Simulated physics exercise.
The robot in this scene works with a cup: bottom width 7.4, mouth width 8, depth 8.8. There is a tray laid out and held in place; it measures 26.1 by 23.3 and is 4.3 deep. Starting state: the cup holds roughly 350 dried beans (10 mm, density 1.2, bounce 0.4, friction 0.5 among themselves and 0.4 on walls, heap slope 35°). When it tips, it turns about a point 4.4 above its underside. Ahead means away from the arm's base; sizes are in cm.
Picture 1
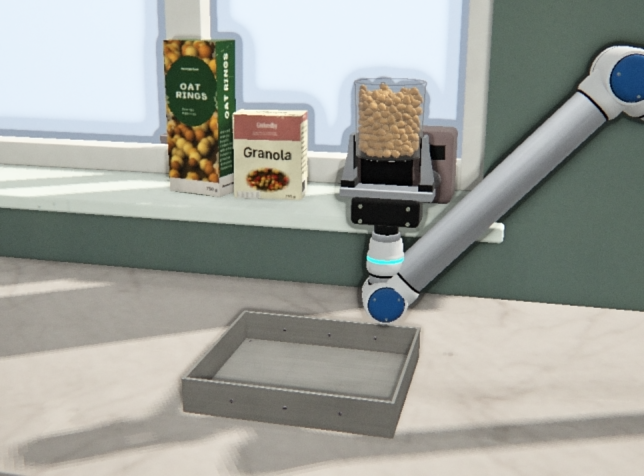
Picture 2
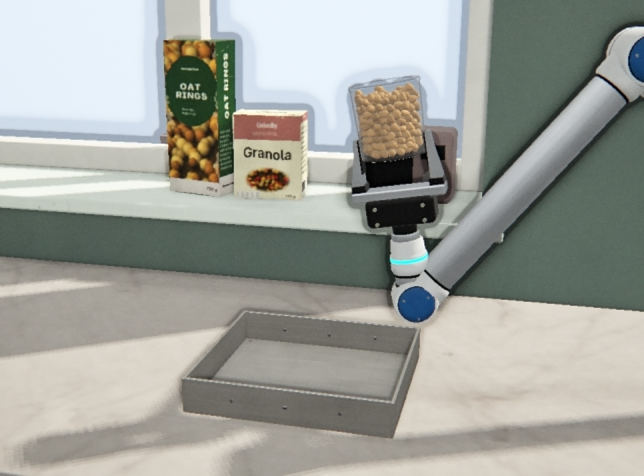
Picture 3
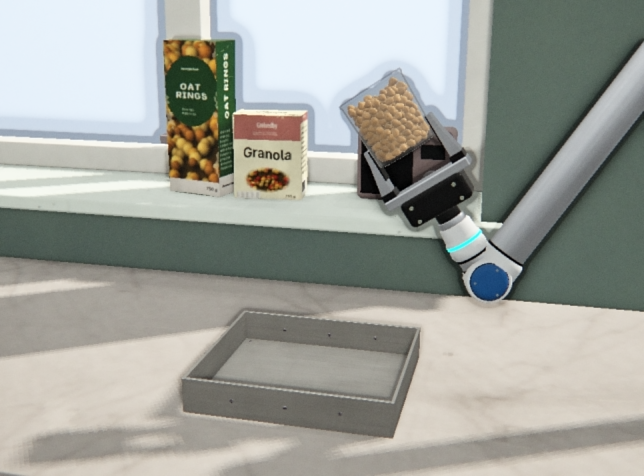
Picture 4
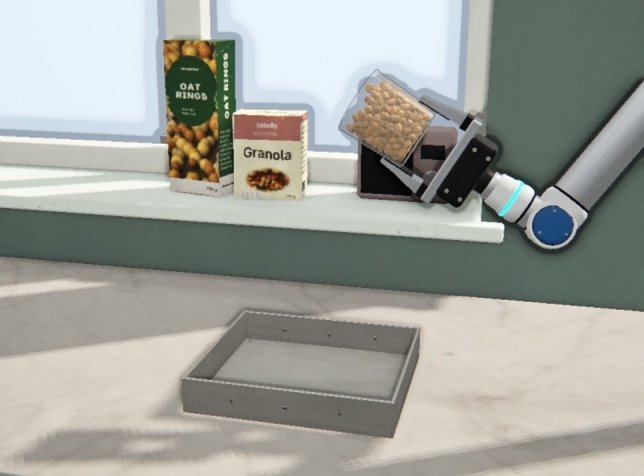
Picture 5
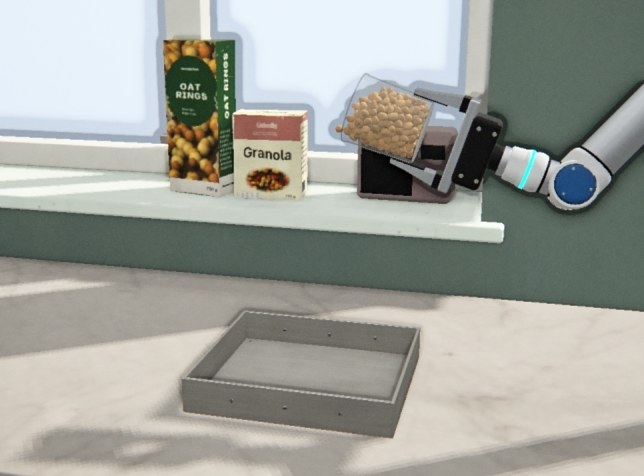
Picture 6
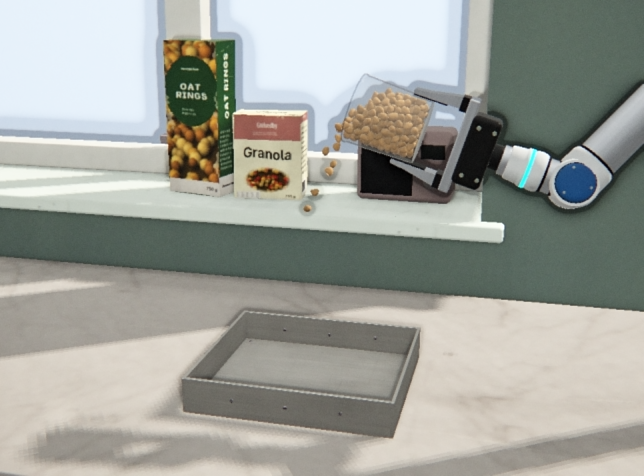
A robot arm tips a clear cup of beans leftward until a few tumble out.
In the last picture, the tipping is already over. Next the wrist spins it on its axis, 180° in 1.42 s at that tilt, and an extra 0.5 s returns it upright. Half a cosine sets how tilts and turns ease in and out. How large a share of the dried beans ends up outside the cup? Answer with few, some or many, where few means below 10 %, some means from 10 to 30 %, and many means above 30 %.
Some - from 10 to 30 %.
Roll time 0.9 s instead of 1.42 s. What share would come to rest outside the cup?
It would then come to about 15 per cent.
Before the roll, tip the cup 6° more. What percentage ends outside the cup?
Share: About 25 %.
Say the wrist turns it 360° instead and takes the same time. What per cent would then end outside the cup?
Estimate: Approx. 20 per cent.
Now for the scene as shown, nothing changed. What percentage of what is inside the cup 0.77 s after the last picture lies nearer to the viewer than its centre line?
Roughly 55 per cent of the contents lies on the viewer's side of the centre line.
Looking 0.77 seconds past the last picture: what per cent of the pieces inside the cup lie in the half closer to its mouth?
45 per cent, roughly.
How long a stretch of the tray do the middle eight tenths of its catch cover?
Length of tray covered: Approx. 12 cm.
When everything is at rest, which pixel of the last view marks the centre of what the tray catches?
Near (275, 383).
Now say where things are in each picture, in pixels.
In the first picture, cup middle at (389, 120), upright; upper third of the load around (389, 102), from x 360 to 420, top at y 90; 349 in the cup.
In the second picture, cup middle at (389, 120), tipped 10°; upper third of the load around (389, 102), from x 360 to 420, top at y 85.
In the third picture, cup middle at (389, 120), tipped 34°; upper third of the load around (390, 105), from x 350 to 425, top at y 80.
In the fourth picture, cup middle at (389, 120), tipped 59°; upper third of the load around (389, 106), from x 350 to 425, top at y 85.
In the fifth picture, cup middle at (389, 120), tipped 73°; upper third of the load around (392, 107), from x 340 to 425, top at y 90.
In the sixth picture, cup middle at (389, 120), tipped 73°; upper third of the load around (394, 109), from x 305 to 425, top at y 95; 343 in the cup, 6 in flight or on a rim.
Then, 0.77 s after the last picture, tipped 73°, highest piece 39 above the table; 324 in the cup, 19 in the tray, 6 in flight or on a rim.
Then, 1.54 s after the last picture, tipped 64°, highest piece 39 above the table; 290 in the cup, 47 in the tray, 1 on the table or floor, 11 in flight or on a rim.
Then, 2.12 s after the last picture, upright, highest piece 41 above the table; 288 in the cup, 60 in the tray, 1 on the table or floor.
Then, 2.82 s after the last picture, upright, highest piece 41 above the table; 288 in the cup, 60 in the tray, 1 on the table or floor.
Final count, 288 in the cup, 60 in the tray, 1 on the table or floor. That is 17 % outside the cup.
